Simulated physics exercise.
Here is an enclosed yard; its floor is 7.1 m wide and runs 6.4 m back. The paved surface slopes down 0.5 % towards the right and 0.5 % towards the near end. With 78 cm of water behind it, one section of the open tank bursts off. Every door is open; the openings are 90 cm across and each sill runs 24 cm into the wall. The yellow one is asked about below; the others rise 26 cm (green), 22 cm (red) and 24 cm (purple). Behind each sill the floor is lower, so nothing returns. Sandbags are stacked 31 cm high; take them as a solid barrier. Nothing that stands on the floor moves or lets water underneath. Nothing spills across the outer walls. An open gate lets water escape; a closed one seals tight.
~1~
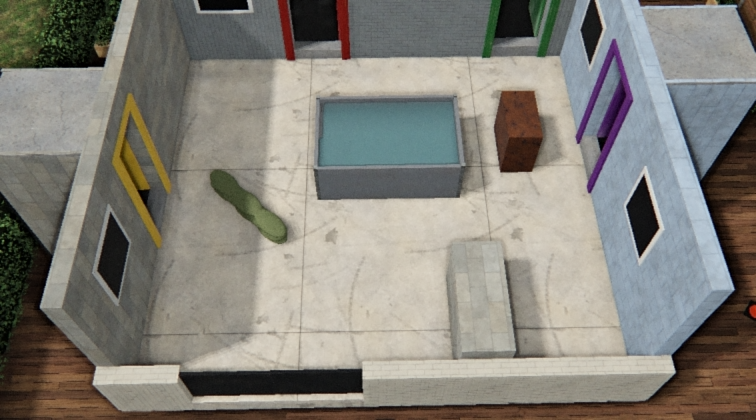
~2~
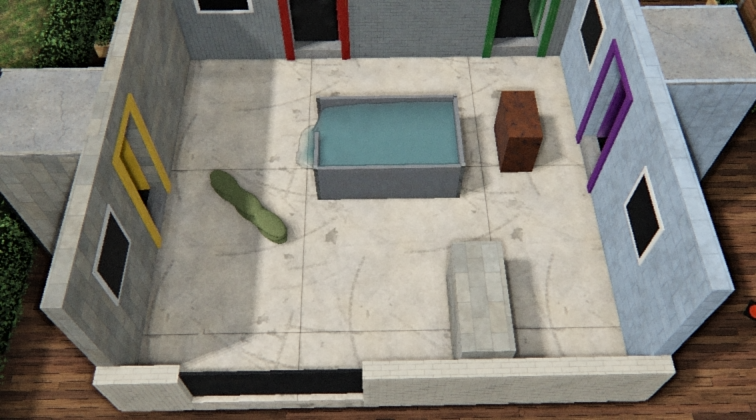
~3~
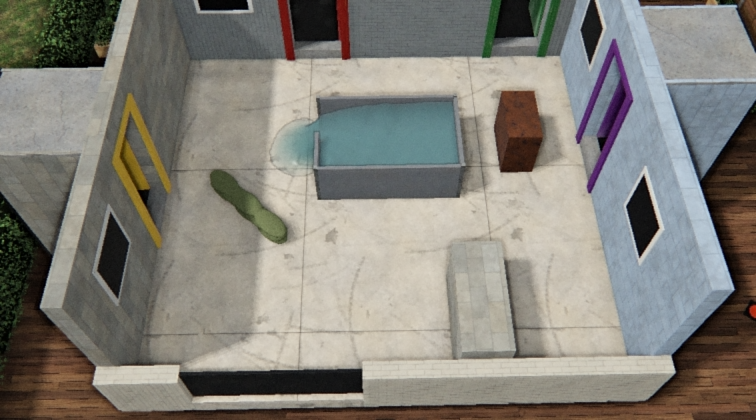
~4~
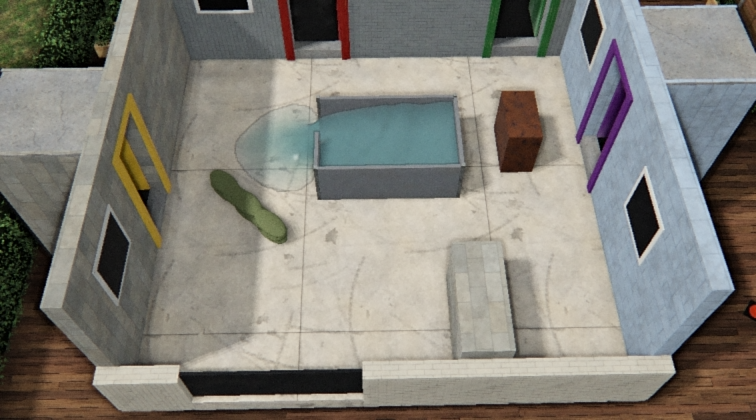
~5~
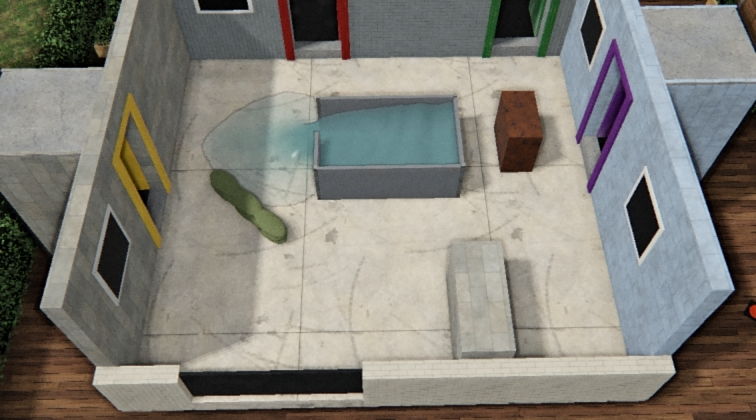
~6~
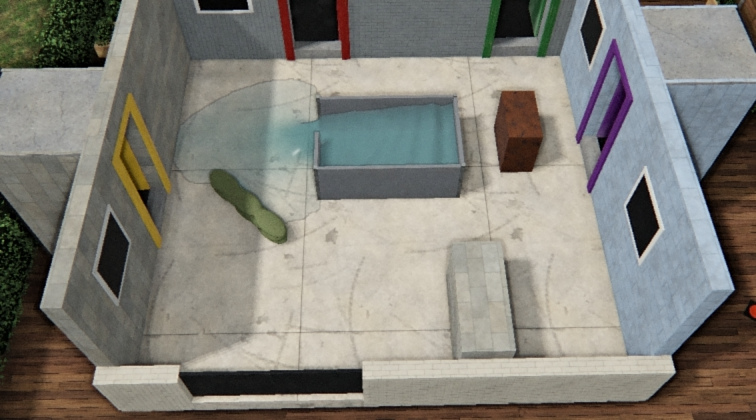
In a walled yard with yellow, red, green and purple doorways, water pours from the left side of an open tank and fans out across the pale paved floor, spreading left behind the green sandbags toward the left wall.
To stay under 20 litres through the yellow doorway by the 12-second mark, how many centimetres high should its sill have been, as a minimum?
At least 7.5 cm or so.
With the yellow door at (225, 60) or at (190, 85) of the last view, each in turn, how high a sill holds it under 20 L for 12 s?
About 24 and 24 cm.
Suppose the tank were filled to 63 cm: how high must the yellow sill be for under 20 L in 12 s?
Some 5.5 cm.
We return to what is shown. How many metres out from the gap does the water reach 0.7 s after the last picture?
Some 3.2 m out.
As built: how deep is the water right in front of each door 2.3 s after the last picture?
Depths in cm: Green 0, yellow 10, red 9, purple 0.
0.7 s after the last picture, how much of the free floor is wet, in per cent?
About 20 per cent.
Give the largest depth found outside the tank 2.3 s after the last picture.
Roughly 30 cm.
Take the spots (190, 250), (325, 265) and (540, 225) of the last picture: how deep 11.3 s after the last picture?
In that order: 2, 4 and 6 cm.
Then, 0.7 s after the last picture water covers 20 % of the floor, deepest (37 cm) near (174, 162); 6 cm at the yellow door, 0 litres in over its 19 cm sill.
Then, 2.3 s after the last picture water covers 35 % of the floor, deepest (30 cm) near (191, 63); 10 cm at the yellow door, 0 litres in over its 19 cm sill.
Then, 11.3 s after the last picture water covers 95 % of the floor, deepest (12 cm) near (502, 380); 4 cm at the yellow door, 0 litres in over its 19 cm sill.
At the yellow door as built, the water peaked near 11 cm, 1.5 s after the last picture.
With a sill of 6.5 cm, 29 litres would have come in within the 12 s; with 9 cm, 10 litres. So under 20 litres takes about 7.5 cm.
